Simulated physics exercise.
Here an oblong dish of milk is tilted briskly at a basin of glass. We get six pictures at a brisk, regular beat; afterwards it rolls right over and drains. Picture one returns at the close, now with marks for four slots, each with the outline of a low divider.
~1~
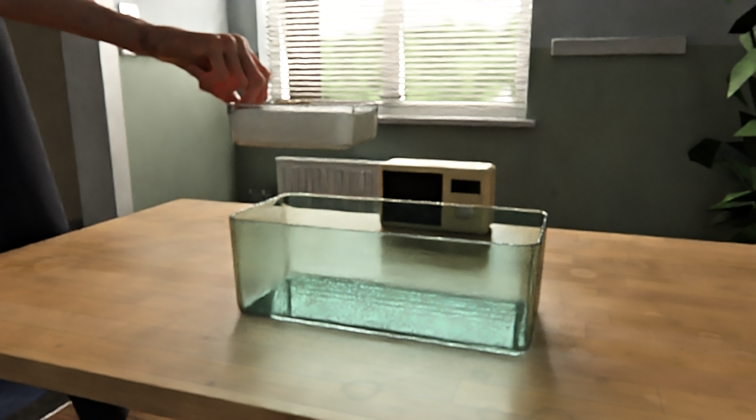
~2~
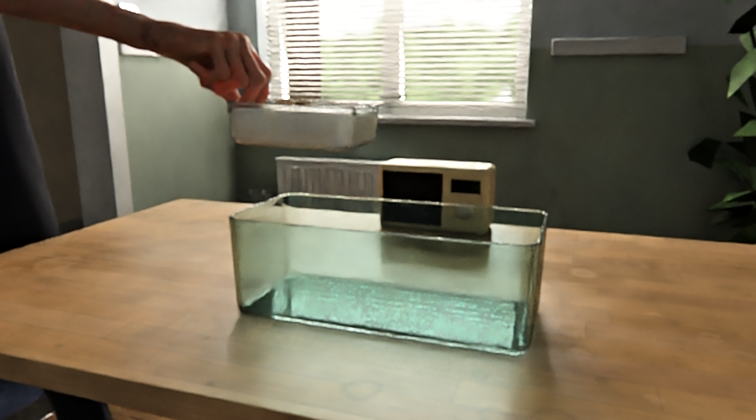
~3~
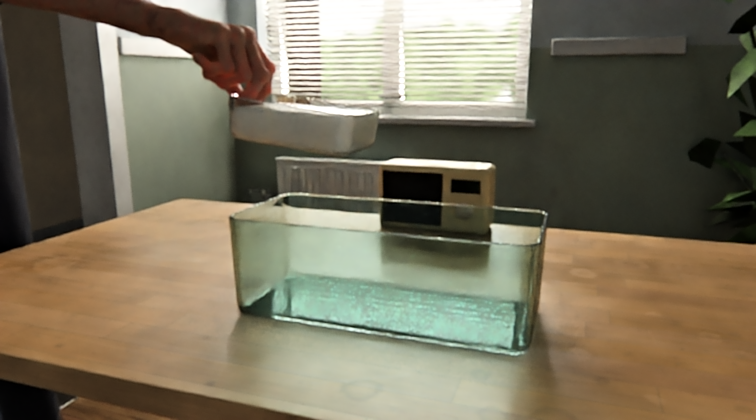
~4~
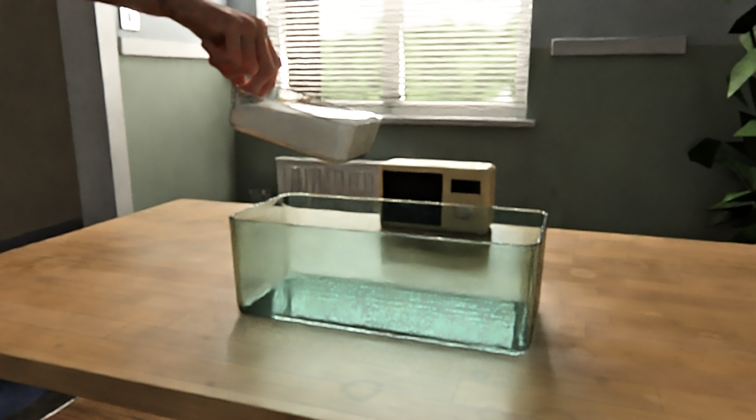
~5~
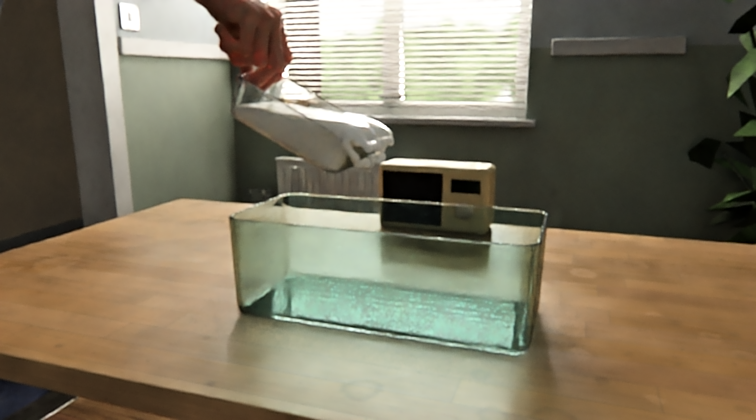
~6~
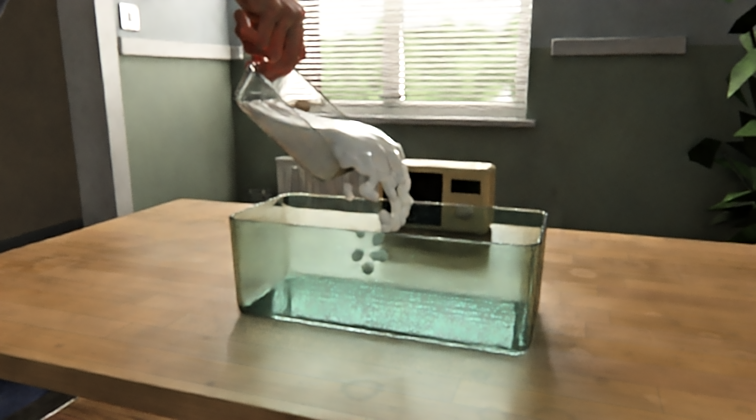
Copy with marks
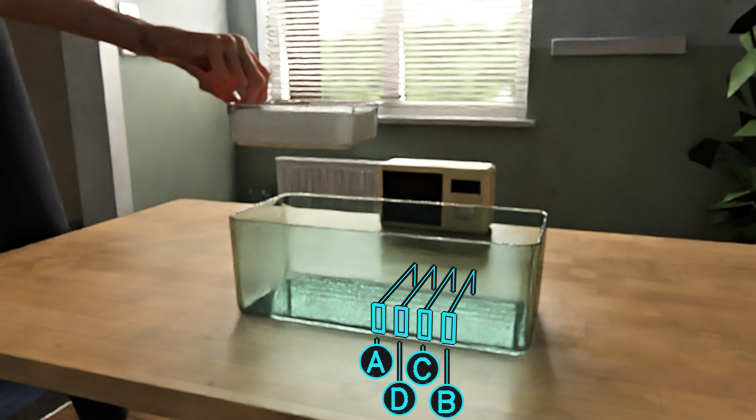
White milk pouring from a clear oblong dish as a hand tilts it rightward above a glass basin on a wooden table.
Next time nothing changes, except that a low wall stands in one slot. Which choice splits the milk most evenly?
D beats the others.
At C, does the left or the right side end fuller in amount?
The left one.
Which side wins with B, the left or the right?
The left side.
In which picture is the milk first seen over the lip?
Picture 4.
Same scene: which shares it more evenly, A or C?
Here it is position A.
In cyan, A at (376, 339); B at (446, 349); C at (422, 346); D at (399, 342).
If A is chosen, about 30 % ends left of the wall and 69 % right of it.
If B is chosen, about 85 % ends left of the wall and 14 % right of it.
If C is chosen, about 86 % ends left of the wall and 11 % right of it; 3 % is lost outside.
If D is chosen, about 52 % ends left of the wall and 47 % right of it.
